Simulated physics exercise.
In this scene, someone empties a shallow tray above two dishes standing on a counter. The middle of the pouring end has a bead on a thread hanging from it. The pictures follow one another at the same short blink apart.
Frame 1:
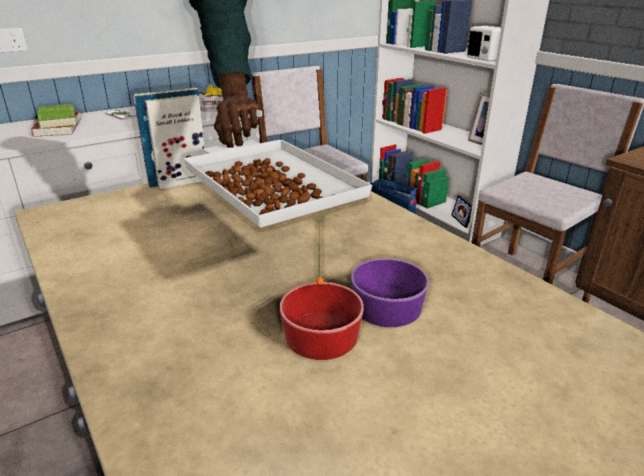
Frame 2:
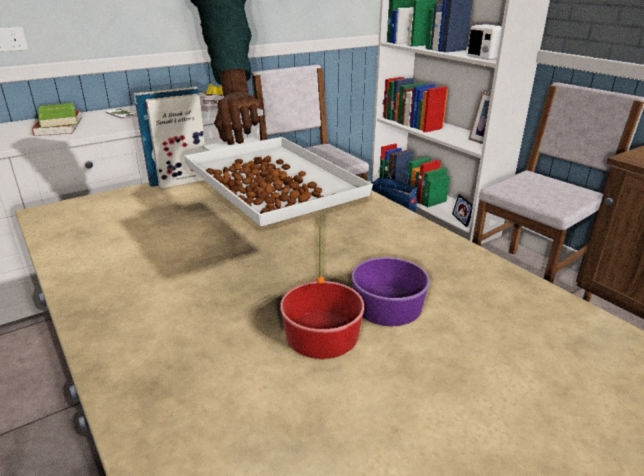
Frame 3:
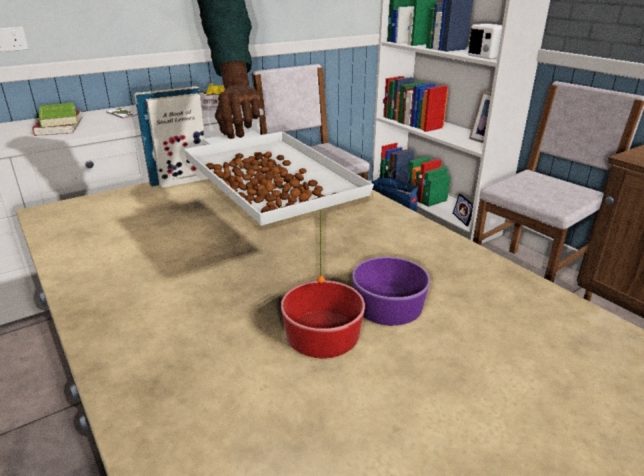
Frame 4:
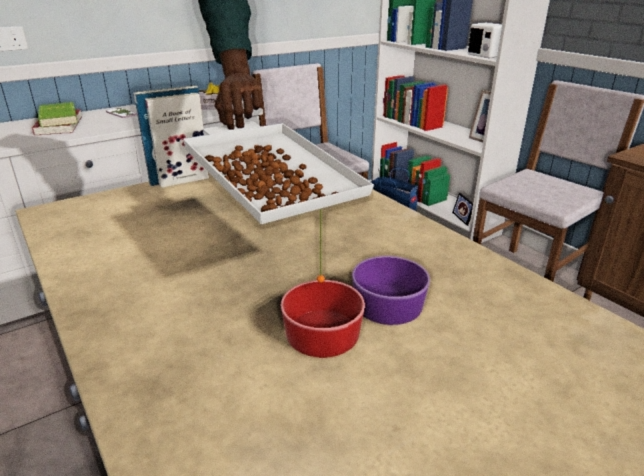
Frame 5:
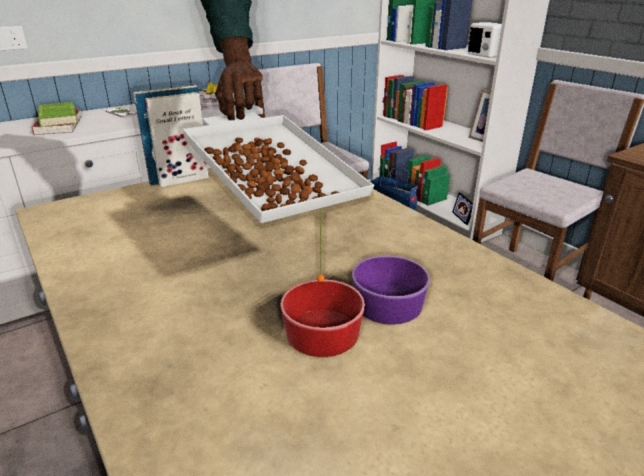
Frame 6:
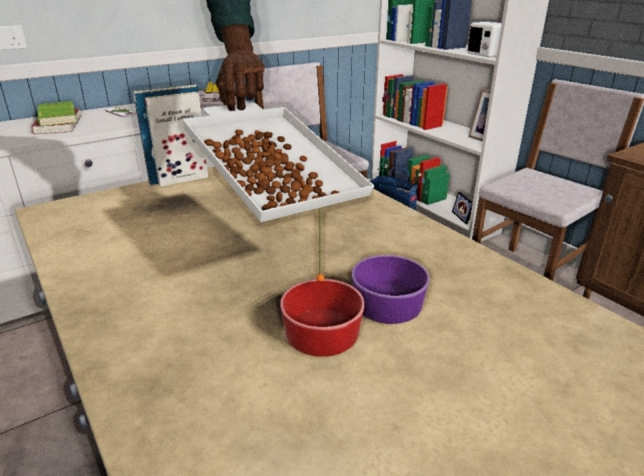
At a tan counter, a hand slowly raised the back of a shallow white tray of brown bits above a red dish and a purple one, tilting it slightly while the bits stayed heaped inside.
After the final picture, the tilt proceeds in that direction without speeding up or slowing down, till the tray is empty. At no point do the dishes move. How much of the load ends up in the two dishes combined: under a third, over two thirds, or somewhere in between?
Over two thirds.
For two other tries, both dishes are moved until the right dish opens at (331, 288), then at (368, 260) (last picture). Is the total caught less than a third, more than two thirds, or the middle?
Trial 1 - in the middle band. Trial 2 - under a third.
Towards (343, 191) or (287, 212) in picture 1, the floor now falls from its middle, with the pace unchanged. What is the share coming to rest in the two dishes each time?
Well, 80 percent for one and then 50 percent for the other.
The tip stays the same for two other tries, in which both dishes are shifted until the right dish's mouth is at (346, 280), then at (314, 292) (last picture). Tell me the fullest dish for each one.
Run 1: The one on the right side. Run 2: The one on the right side.
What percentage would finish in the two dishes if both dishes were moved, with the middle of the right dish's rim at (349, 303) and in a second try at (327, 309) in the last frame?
It works out to 70 percent and then 50 percent.
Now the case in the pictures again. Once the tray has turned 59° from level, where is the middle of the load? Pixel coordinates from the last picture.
The middle of the pieces lands at roughly (318, 179).
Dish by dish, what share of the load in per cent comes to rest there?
So the left dish keeps 50 per cent, and the right one keeps 30 per cent.
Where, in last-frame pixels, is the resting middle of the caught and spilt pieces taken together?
(351, 324).
Shortly afterwards, tray tipped steeply; all but a few on the tray; only a few in the air.
Next, tray tipped right over; near a quarter on the tray; near a quarter in the left dish; near a quarter in the right dish; a little outside both; near a quarter in the air.
Some moments later, tray tipped past a quarter turn; near half in the left dish; near a third in the right dish; near a quarter outside both; only a few in the air.
In the end, tray tipped past a quarter turn; near half in the left dish; near a third in the right dish; near a quarter outside both; only a few in the air.
